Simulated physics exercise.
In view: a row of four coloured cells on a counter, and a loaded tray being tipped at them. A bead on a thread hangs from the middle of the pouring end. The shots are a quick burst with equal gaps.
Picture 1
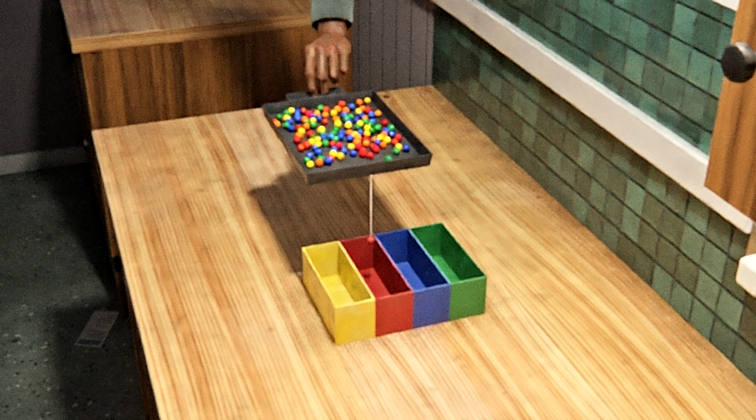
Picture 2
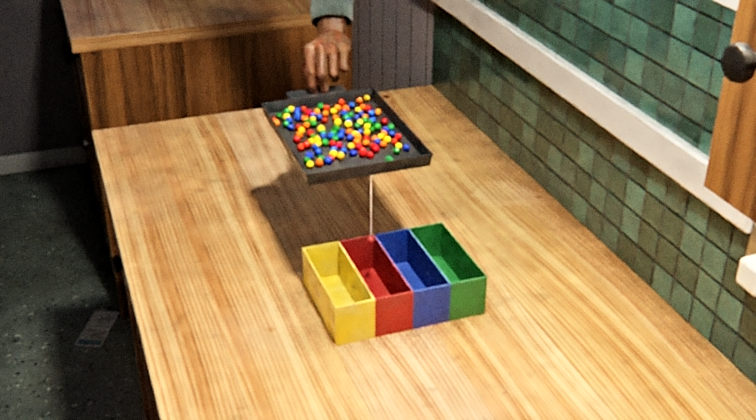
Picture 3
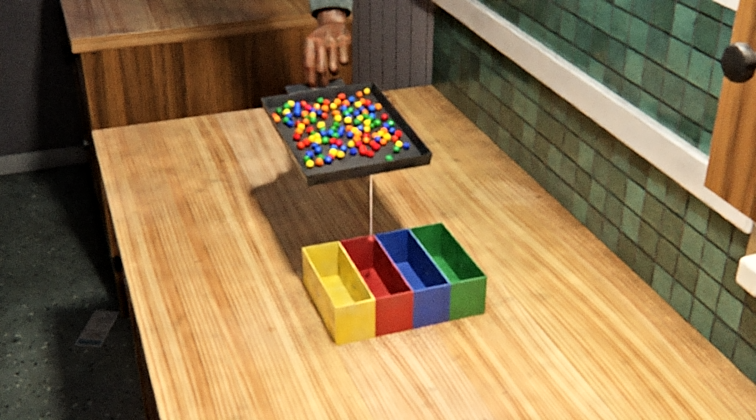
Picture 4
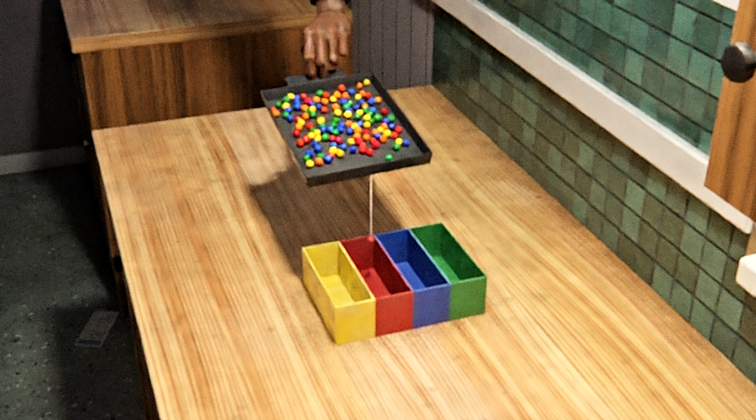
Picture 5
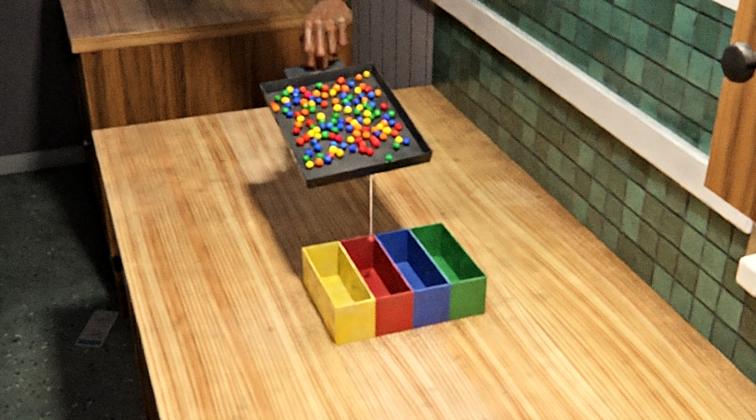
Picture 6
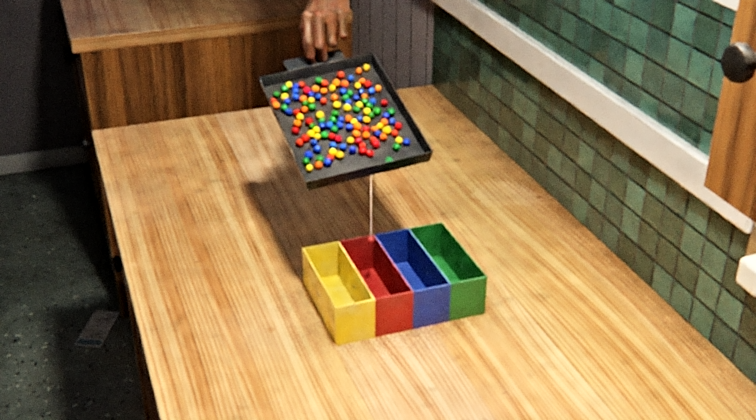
The clip opens on a hand holding a dark tray of colourful round beads level above a wooden counter, behind yellow, red, blue and green compartments. The hand gradually raises the tray's far end, steepening its slant toward the compartments, while the beads shift about on its surface and the compartments stay still.
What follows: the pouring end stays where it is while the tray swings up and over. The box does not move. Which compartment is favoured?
The yellow one ends fullest.
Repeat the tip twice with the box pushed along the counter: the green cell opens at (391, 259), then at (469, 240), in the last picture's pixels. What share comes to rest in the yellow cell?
First some 0, then 20 per cent.
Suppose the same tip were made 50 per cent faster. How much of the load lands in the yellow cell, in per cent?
Near 50 %.
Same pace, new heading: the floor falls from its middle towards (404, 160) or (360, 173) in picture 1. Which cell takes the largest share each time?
In turn: The cell in green; the yellow one.
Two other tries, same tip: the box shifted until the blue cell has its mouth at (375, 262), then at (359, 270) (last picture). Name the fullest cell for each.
One: That red cell. Two: That red cell.
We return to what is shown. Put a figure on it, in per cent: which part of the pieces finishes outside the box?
Roughly 40 in a hundred.
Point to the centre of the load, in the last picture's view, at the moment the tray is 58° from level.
Close to (334, 157).
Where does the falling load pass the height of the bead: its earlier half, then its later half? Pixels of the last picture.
Early half (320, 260), late half (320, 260).
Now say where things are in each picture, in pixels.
Corners of the pouring end (308, 173) and (430, 153), level; middle of the load (342, 134), round plastic beads; bead on its thread (371, 240); yellow cell (355, 319); red cell (394, 311); blue cell (431, 303); green cell (468, 295), in the first picture.
Corners of the pouring end (308, 173) and (430, 153), level; middle of the load (342, 133), in the second picture.
Corners of the pouring end (308, 174) and (430, 153), tipped barely, lowest at the left corner; middle of the load (342, 129), in the third picture.
Corners of the pouring end (308, 176) and (430, 152), tipped a little, lowest at the left corner; middle of the load (342, 125), in the fourth picture.
Corners of the pouring end (308, 178) and (430, 151), tipped a little, lowest at the left corner; middle of the load (341, 121), in the fifth picture.
Corners of the pouring end (308, 180) and (430, 150), tipped clearly, lowest at the left corner; middle of the load (341, 120), almost all on the move; yellow cell (355, 319); red cell (394, 311); blue cell (431, 303); green cell (468, 295), in the sixth picture.
Just after the last frame, tray tipped steeply; almost all on the tray; just a few in the yellow cell; just a few in the red cell; about a tenth falling or outside the box.
A moment on, tray tipped right over; roughly a quarter on the tray; roughly a quarter in the yellow cell; about a tenth in the red cell; just a few in the blue cell; roughly a third falling or outside the box.
Further on, tray tipped past a quarter turn; roughly half in the yellow cell; about a tenth in the red cell; just a few in the blue cell; roughly a third falling or outside the box.
When it is over, tray tipped past a quarter turn; roughly half in the yellow cell; about a tenth in the red cell; just a few in the blue cell; not one in the green cell; roughly a third outside the box.
